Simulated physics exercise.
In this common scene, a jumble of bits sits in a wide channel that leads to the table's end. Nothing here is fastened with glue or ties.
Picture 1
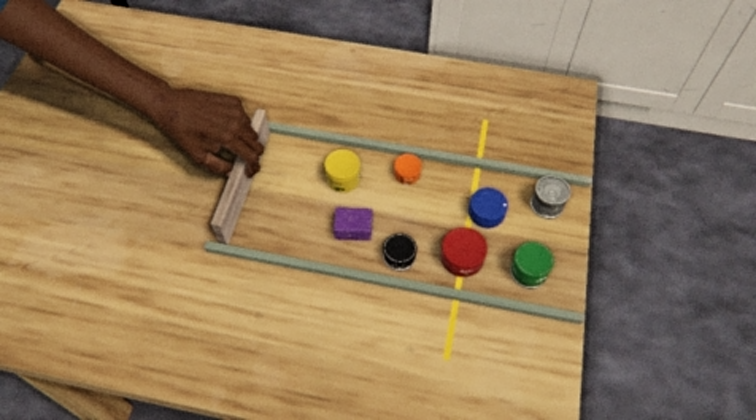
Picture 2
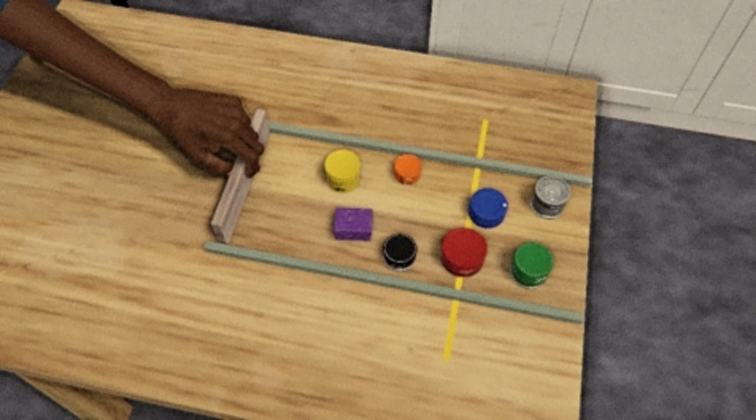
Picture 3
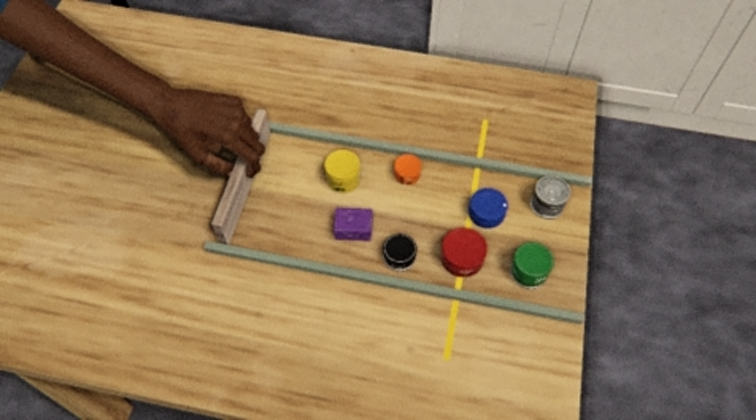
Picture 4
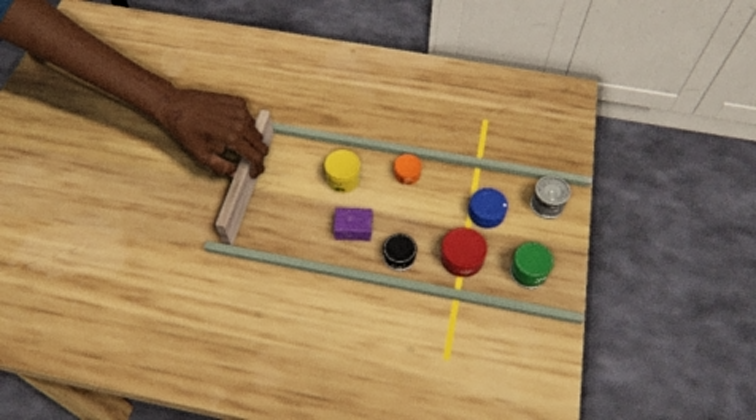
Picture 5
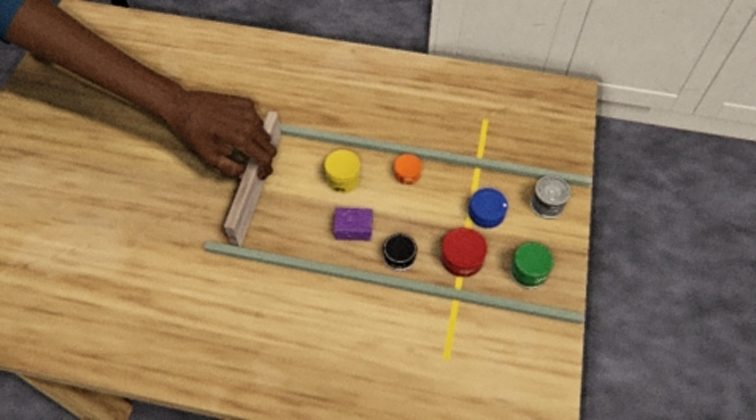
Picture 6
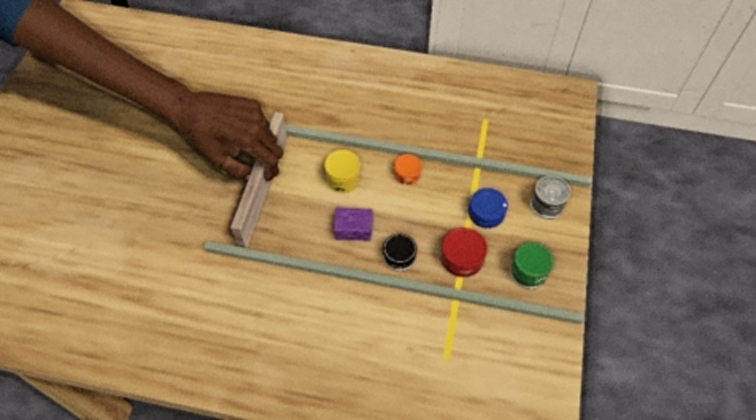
On a wooden tabletop, a hand holds a narrow board upright at the left of a channel between two pale green strips, then slides it slightly right, while the colourful tubs, lids, tins and purple block stay still.
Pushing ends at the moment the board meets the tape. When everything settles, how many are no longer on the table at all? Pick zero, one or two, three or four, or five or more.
Zero are off the table.
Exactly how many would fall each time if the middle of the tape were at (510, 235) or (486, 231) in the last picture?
1 and 0.
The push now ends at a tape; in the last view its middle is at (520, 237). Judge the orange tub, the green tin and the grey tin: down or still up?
Observed: Orange tub hangs on; green tin slides off; grey tin hangs on.
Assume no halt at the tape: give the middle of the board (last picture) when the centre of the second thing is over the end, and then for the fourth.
(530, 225) and (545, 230).
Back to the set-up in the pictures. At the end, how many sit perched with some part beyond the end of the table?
Number: 0.
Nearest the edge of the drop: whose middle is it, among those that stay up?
Answer: The green tin.
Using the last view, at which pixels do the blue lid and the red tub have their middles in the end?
Blue lid at (523, 218), red tub at (524, 264).
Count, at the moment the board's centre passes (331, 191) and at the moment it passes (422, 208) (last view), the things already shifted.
By then 1, and later 5.
Soon after, none off yet; grey tin at rest near (550, 198); green tin at rest near (532, 266); blue lid at rest near (488, 208).
At rest, the number that fall off is zero.
